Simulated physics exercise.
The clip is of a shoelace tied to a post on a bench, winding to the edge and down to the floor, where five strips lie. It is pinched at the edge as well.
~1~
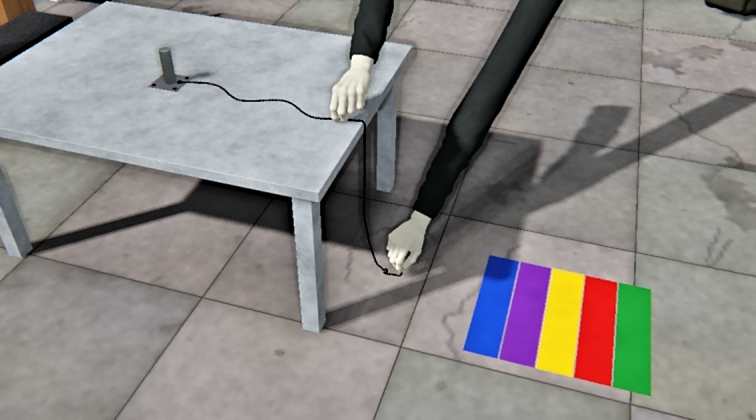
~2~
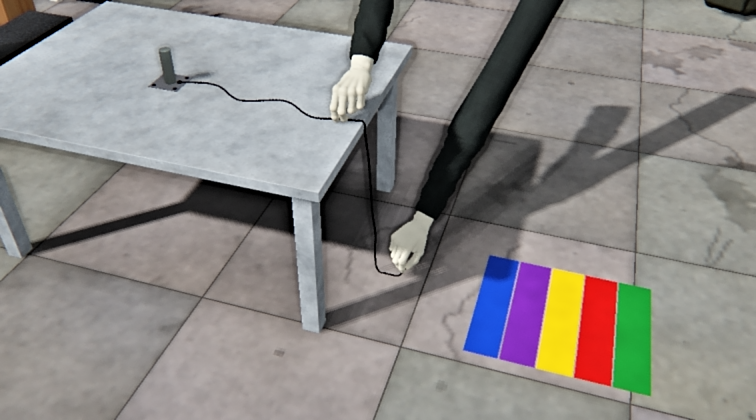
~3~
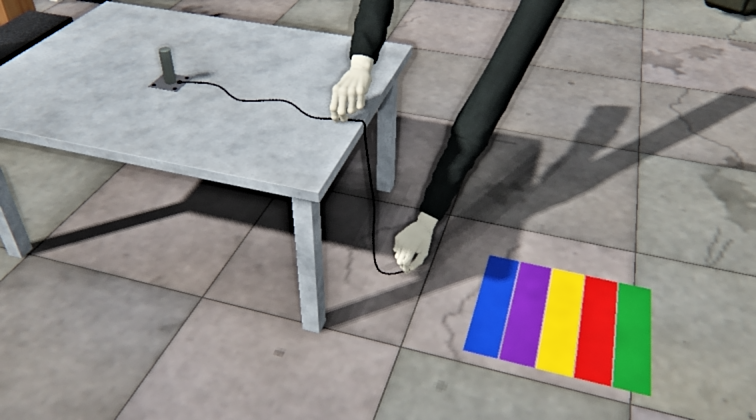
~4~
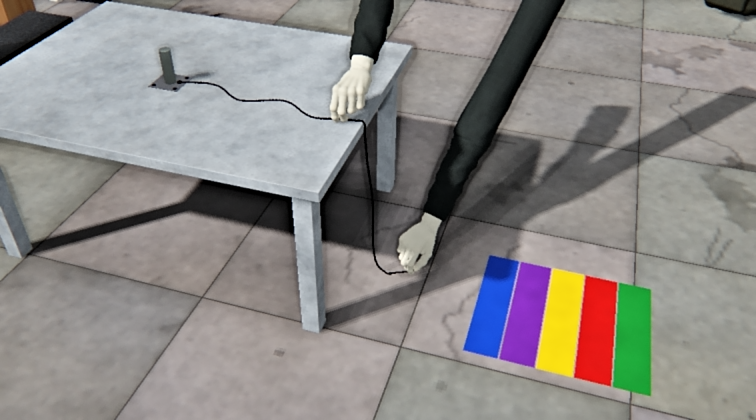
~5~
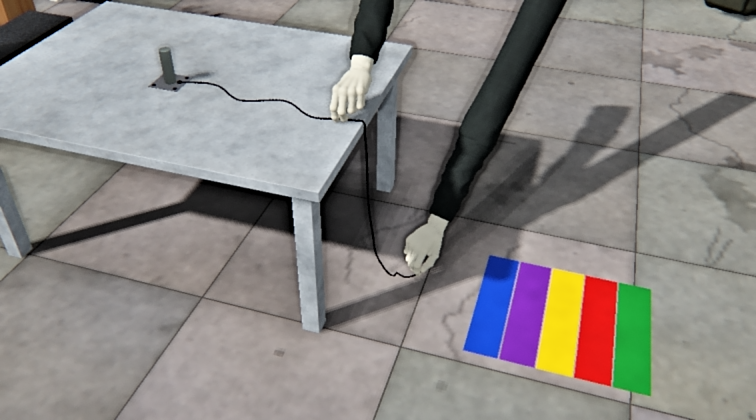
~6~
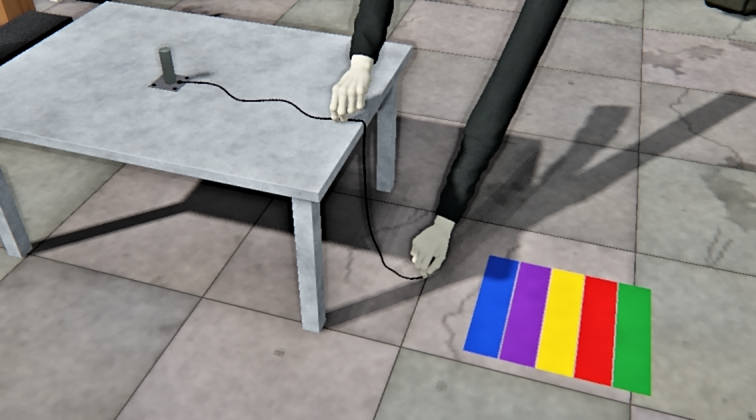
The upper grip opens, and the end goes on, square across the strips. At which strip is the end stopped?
The end stops over the purple strip.
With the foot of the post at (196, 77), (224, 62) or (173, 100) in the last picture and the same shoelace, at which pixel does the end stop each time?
Near (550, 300), (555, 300) and (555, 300).
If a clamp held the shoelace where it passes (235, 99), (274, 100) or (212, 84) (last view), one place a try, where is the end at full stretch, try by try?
In that order: (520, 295), (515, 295) and (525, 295).
Soon after, end near (461, 281); short of the strips.
After that, end near (502, 290); over blue.
At the stop, end near (528, 296); over purple. It gets as far as the purple strip.
